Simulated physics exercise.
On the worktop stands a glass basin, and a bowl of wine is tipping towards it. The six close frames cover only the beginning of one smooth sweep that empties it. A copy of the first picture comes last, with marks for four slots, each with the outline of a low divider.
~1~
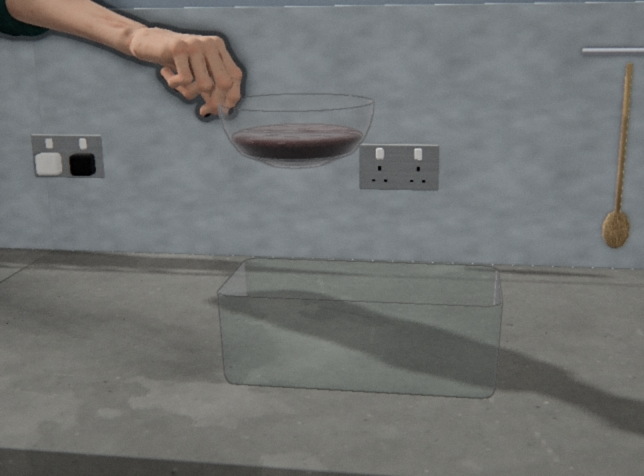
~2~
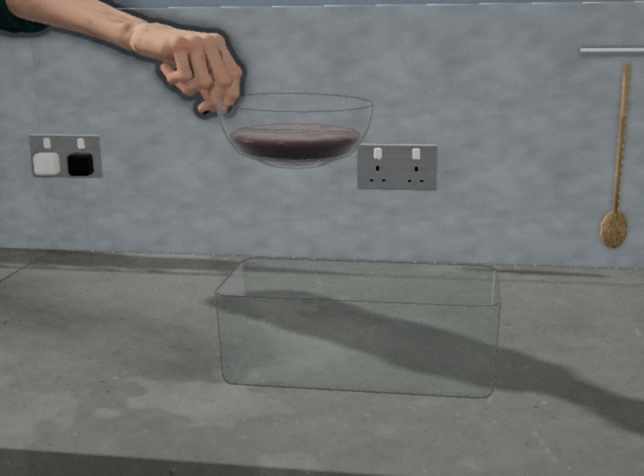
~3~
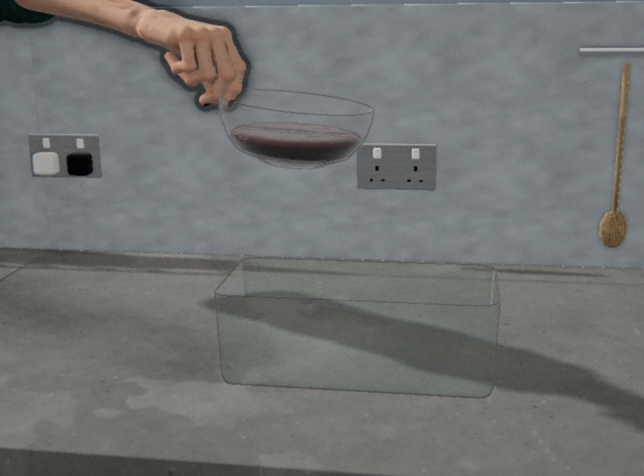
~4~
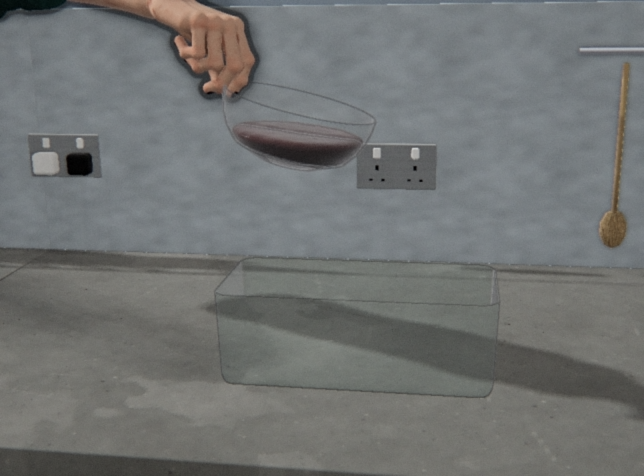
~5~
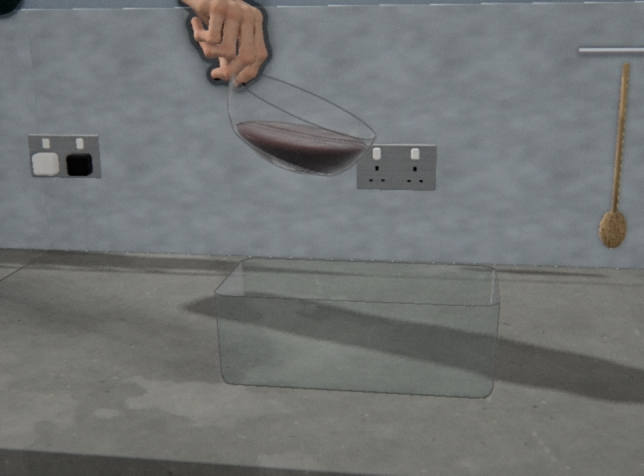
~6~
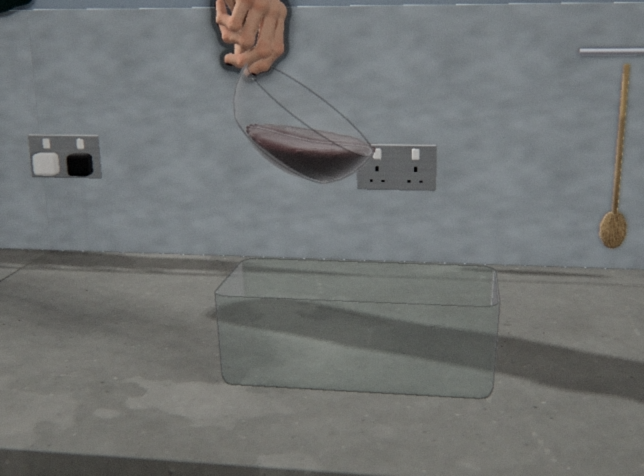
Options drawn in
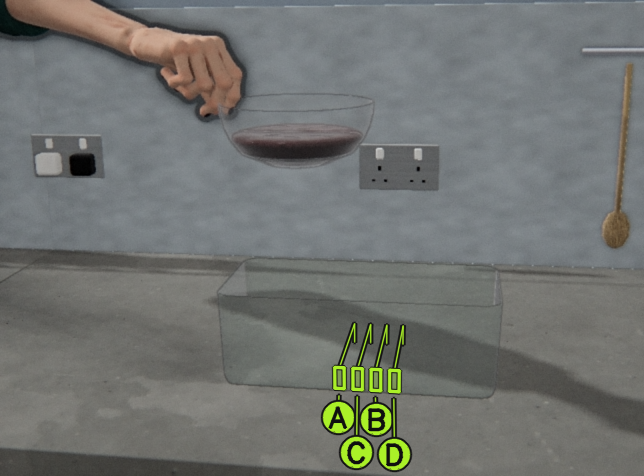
A hand tilting a clear glass bowl of dark red wine rightward above an empty glass basin on a grey worktop.
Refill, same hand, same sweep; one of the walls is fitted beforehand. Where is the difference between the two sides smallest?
Go for D.
On the marked copy, A at (338, 395); B at (375, 397); C at (357, 396); D at (393, 398).
With A, about 23 % ends left of the wall and 73 % right of it; 4 % is lost outside.
With B, about 38 % ends left of the wall and 58 % right of it; 4 % is lost outside.
With C, about 28 % ends left of the wall and 68 % right of it; 4 % is lost outside.
With D, about 49 % ends left of the wall and 47 % right of it; 4 % is lost outside.
